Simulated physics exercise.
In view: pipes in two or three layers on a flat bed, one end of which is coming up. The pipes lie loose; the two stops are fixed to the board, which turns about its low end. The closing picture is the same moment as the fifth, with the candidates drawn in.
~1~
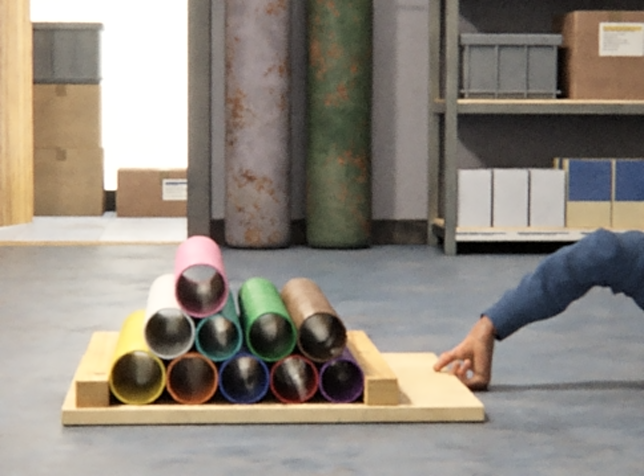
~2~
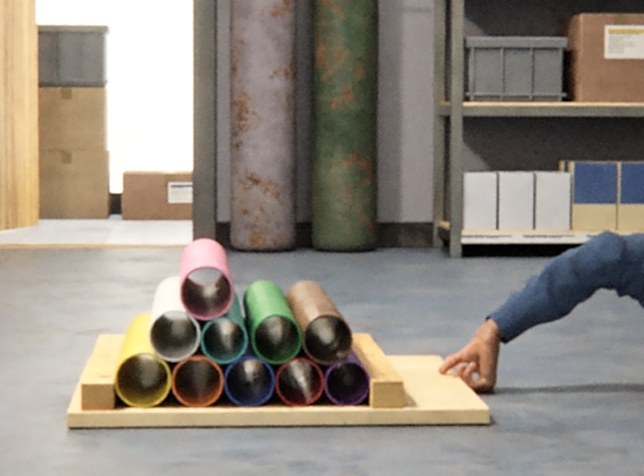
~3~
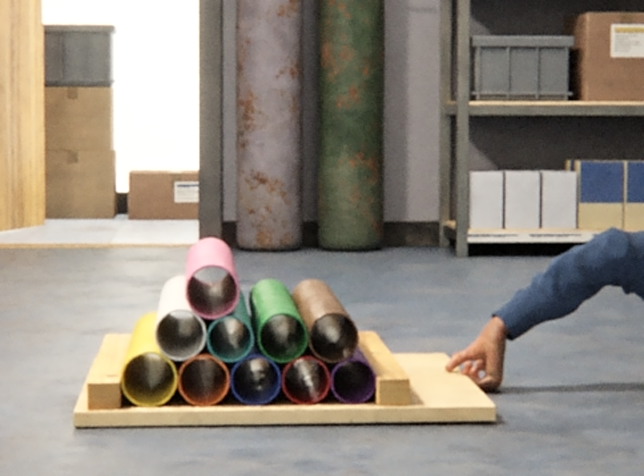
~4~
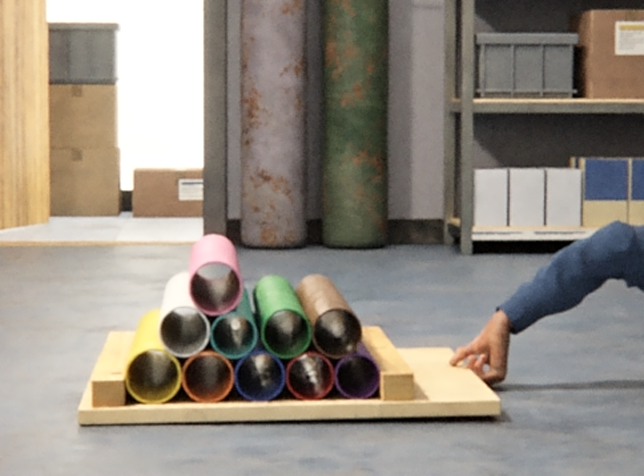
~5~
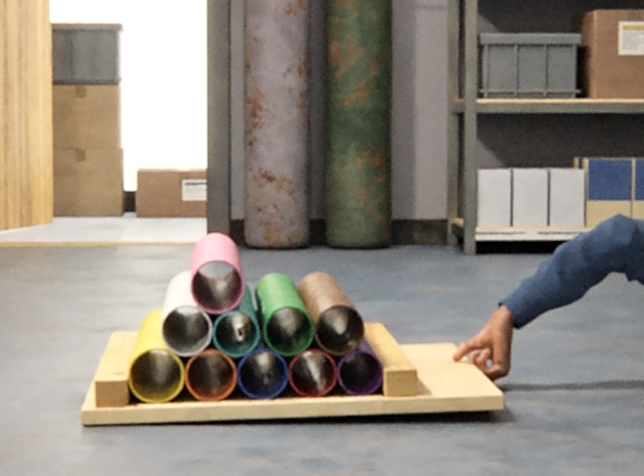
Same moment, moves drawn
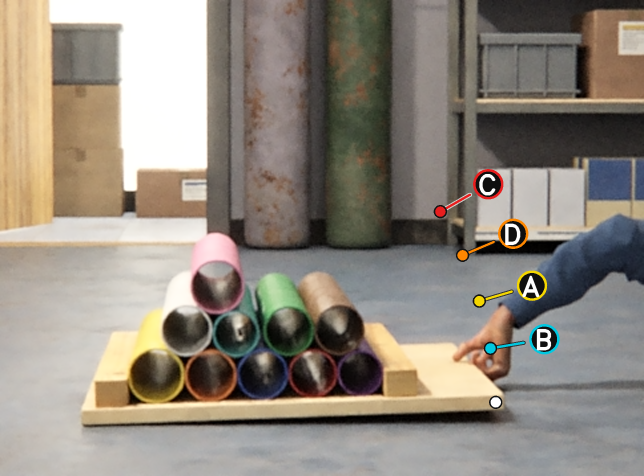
A hand holding the right end of a wooden board stacked with colourful pipes, barely moving as the view shifts slightly left.
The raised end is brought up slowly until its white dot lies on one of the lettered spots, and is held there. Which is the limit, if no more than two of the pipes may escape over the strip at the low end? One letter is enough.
Raise it to C.
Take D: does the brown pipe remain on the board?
Yes, with D.
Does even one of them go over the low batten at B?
No, at B.
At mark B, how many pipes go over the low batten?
At B the number is none.
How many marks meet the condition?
Four of the four.
On the marked copy, A at (480, 301); B at (490, 348); C at (440, 212); D at (462, 255); the white dot at (496, 402).
Following C. Soon after the start, board at 17°.
Later, board at 30°.
In the end, board at 30°, none over the low batten.
As for the rest, A none over the low batten; B none over the low batten; D none over the low batten.
